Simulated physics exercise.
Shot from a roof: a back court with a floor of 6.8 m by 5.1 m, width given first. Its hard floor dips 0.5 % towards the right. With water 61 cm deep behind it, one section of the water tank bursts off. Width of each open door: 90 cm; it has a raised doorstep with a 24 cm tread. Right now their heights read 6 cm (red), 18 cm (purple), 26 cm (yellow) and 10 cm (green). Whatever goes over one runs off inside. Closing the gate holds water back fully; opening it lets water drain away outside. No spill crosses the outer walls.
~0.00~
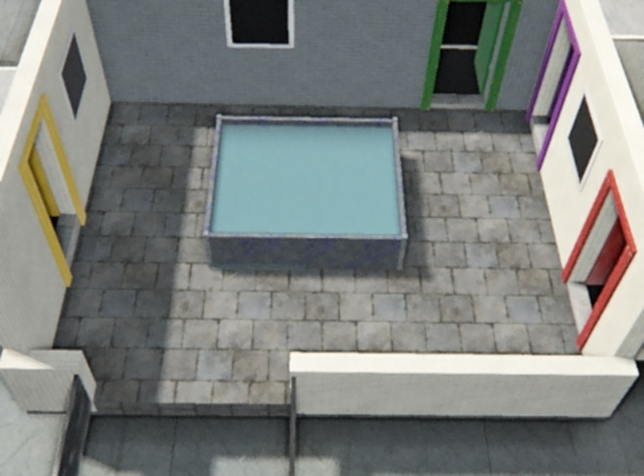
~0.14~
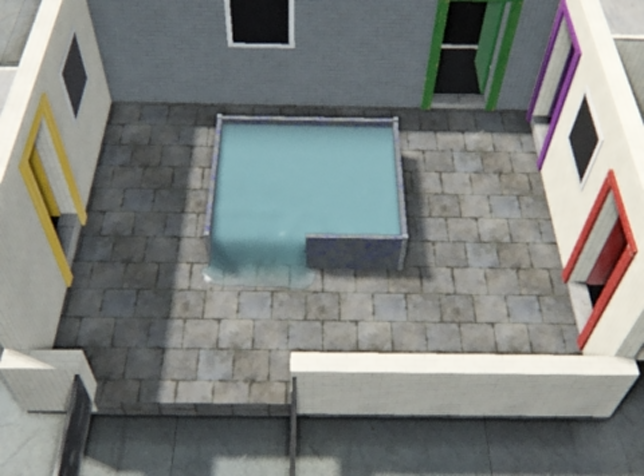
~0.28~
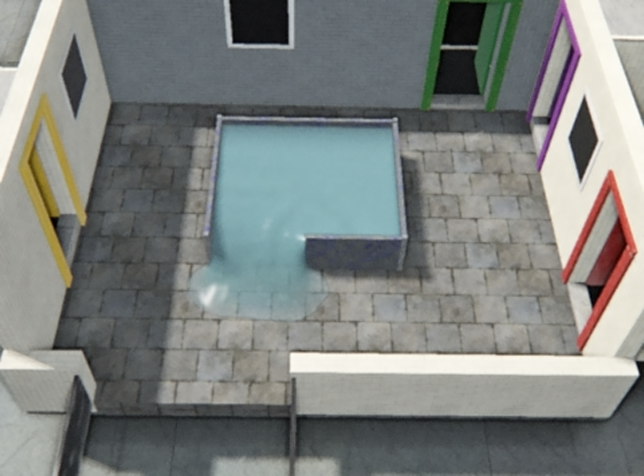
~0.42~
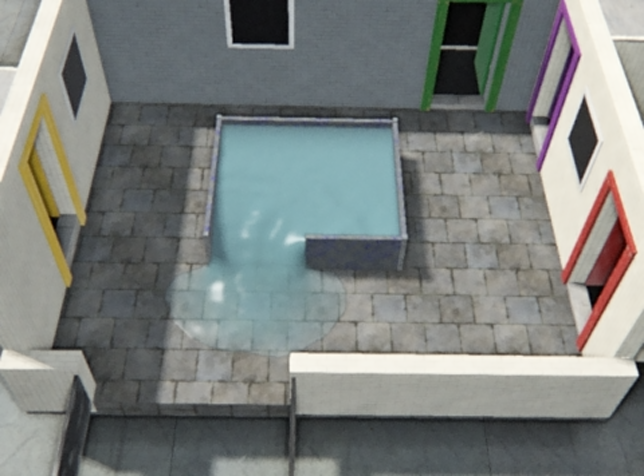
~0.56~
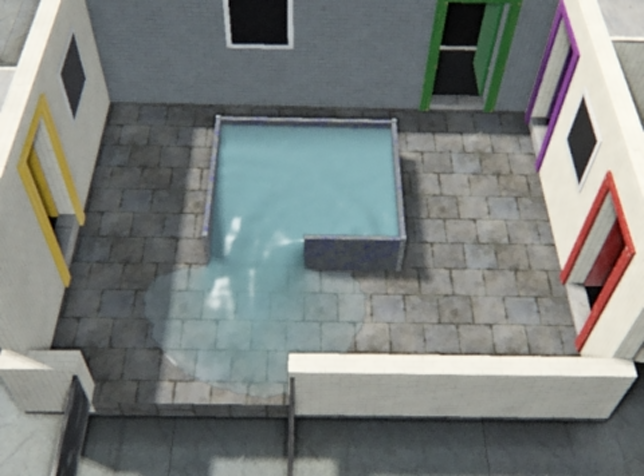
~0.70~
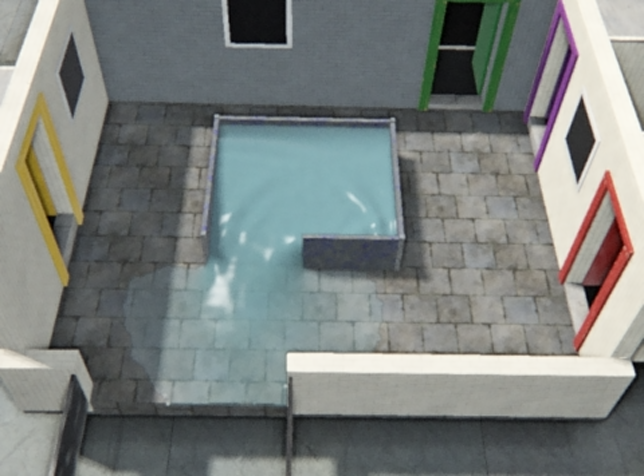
A walled back court paved in grey stone is seen from a roof above, with a yellow door frame on the left, a green one at the back, and purple and red ones on the right. A raised tank of blue-green water stands towards the back, whole and still. The left part of its front side gives way, and water pours through the gap, spreading in a rounded, thinning sheet across the paving towards the low front wall.
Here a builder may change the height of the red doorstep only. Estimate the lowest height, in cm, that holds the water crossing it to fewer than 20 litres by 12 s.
My estimate is 6.5 cm.
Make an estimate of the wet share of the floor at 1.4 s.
Approximately 20 % of it.
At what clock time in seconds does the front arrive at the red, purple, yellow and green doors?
The red door gets it at 2.8 s, the purple door at 5.0 s, the yellow door at 3.0 s and the green door at 6.5 s.
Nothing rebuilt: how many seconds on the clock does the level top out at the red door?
It peaks at about 3.8 s.
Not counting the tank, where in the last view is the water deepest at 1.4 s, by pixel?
Around (227, 278).
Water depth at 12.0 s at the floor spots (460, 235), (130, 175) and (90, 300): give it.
Close to 2, 2 and 2 cm deep.
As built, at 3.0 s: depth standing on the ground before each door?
Door by door in centimetres - red 7, purple 0, yellow 2, green 0.
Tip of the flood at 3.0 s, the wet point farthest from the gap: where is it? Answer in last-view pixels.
Somewhere near the pixel (578, 391).
After 1.4 s water covers 20 % of the floor, deepest (34 cm) near (227, 278); it has not reached the red door.
After 3.0 s water covers 40 % of the floor, deepest (23 cm) near (290, 386); 7 cm at the red door, 0 litres in over its 6 cm doorstep.
After 12.0 s water covers 90 % of the floor, deepest (6 cm) near (290, 386); 4 cm at the red door, 25 litres in over its 6 cm doorstep.
At the red door as built, the water arrived by 2.8 s and peaked near 11 cm at 3.8 s.
With a doorstep of 6 cm, 25 litres would have come in within the 12 s; with 7 cm, 15 litres. So under 20 litres takes about 6.5 cm.
